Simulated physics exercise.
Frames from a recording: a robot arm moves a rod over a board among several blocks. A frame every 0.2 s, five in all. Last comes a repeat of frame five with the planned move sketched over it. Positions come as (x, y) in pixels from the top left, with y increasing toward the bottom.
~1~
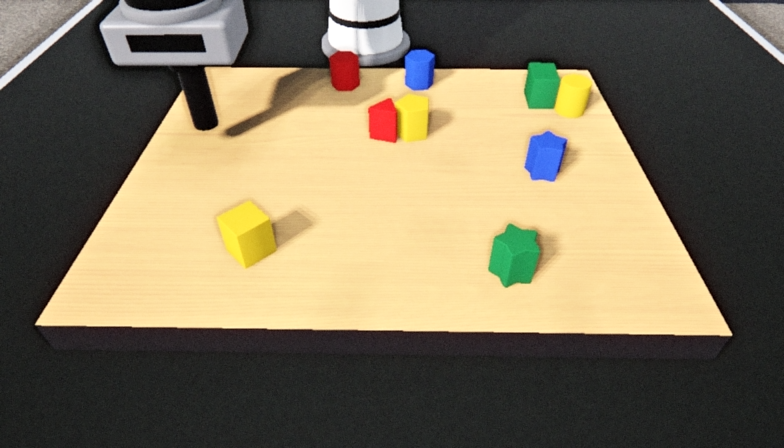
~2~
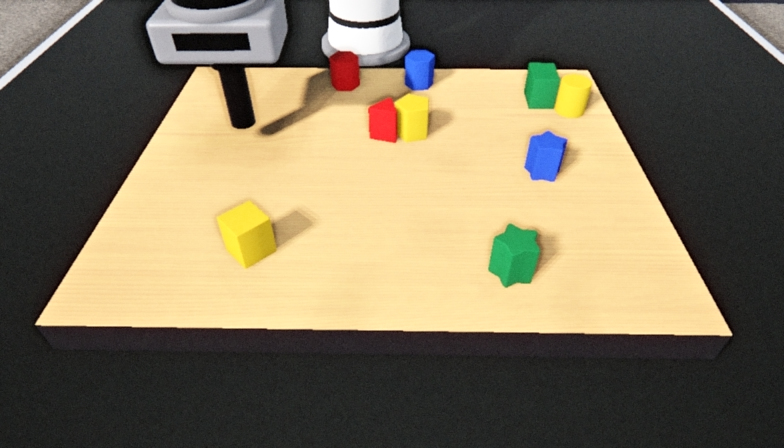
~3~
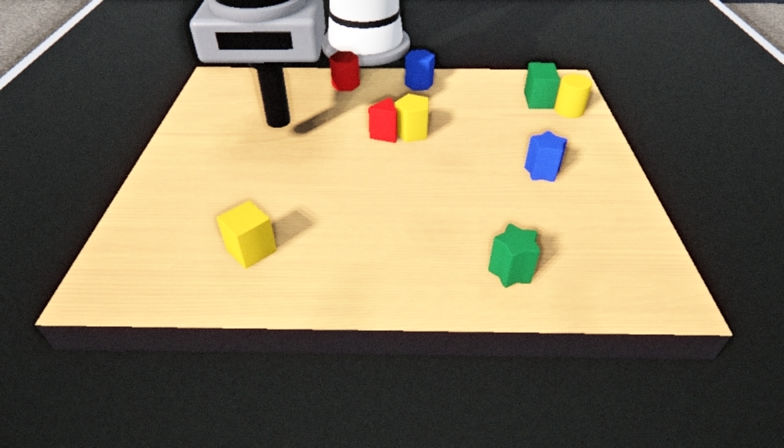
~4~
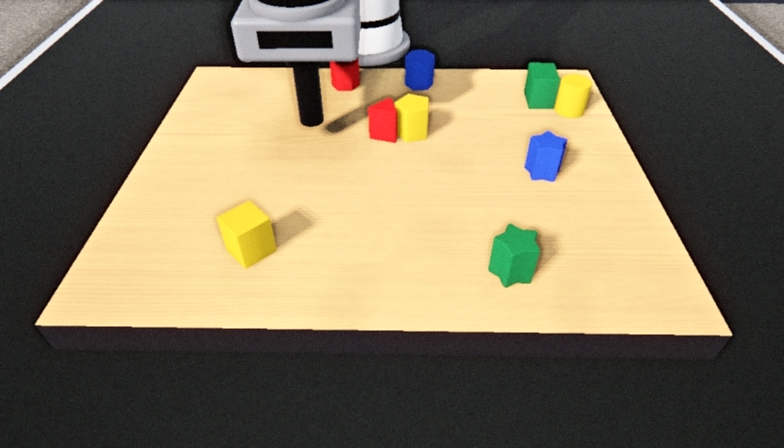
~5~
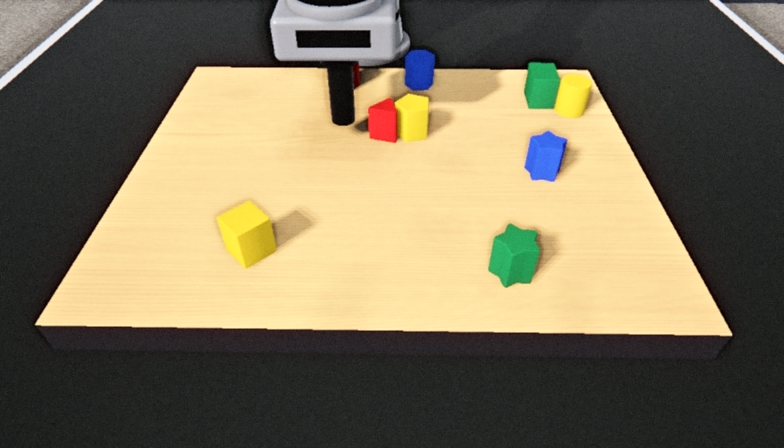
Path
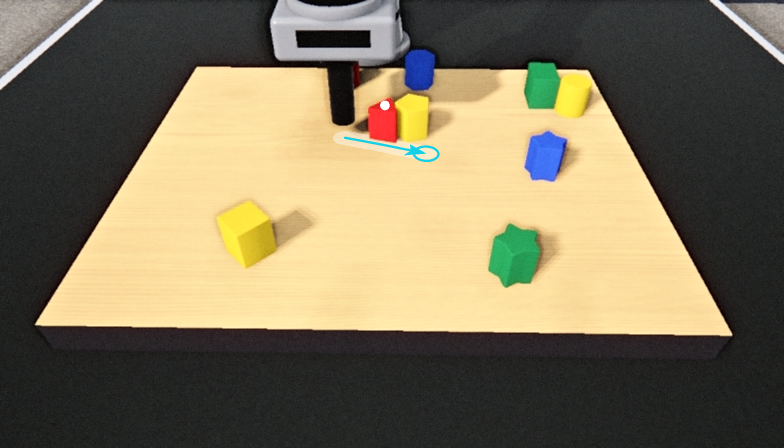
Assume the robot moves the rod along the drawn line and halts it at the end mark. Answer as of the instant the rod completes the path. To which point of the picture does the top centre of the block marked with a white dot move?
So, by the moment the path ends, you'll find the top centre of the block marked with a white dot at (437, 111).
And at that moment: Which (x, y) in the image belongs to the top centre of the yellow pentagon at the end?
The spot you're after is about (442, 96) in the image.
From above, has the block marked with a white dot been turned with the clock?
No
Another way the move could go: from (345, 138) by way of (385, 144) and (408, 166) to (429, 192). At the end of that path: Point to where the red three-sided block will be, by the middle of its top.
It ends at (415, 111).
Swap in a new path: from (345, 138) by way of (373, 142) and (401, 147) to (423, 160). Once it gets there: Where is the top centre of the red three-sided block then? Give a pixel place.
I'd expect the centre of its top face to be at (428, 110).
The line goes from (345, 138) to (426, 154); the dot is on the red three-sided block.
On the path given first. One third of the way, rod (371, 125); red three-sided block (397, 105), turned 20° anticlockwise; yellow pentagon (421, 101).
Two thirds of the way, rod (399, 130); red three-sided block (419, 107), turned 50° anticlockwise; yellow pentagon (436, 97), turned 25° anticlockwise.
At the end, rod (427, 136); red three-sided block (437, 111), turned 90° anticlockwise; yellow pentagon (442, 96), turned 50° anticlockwise.
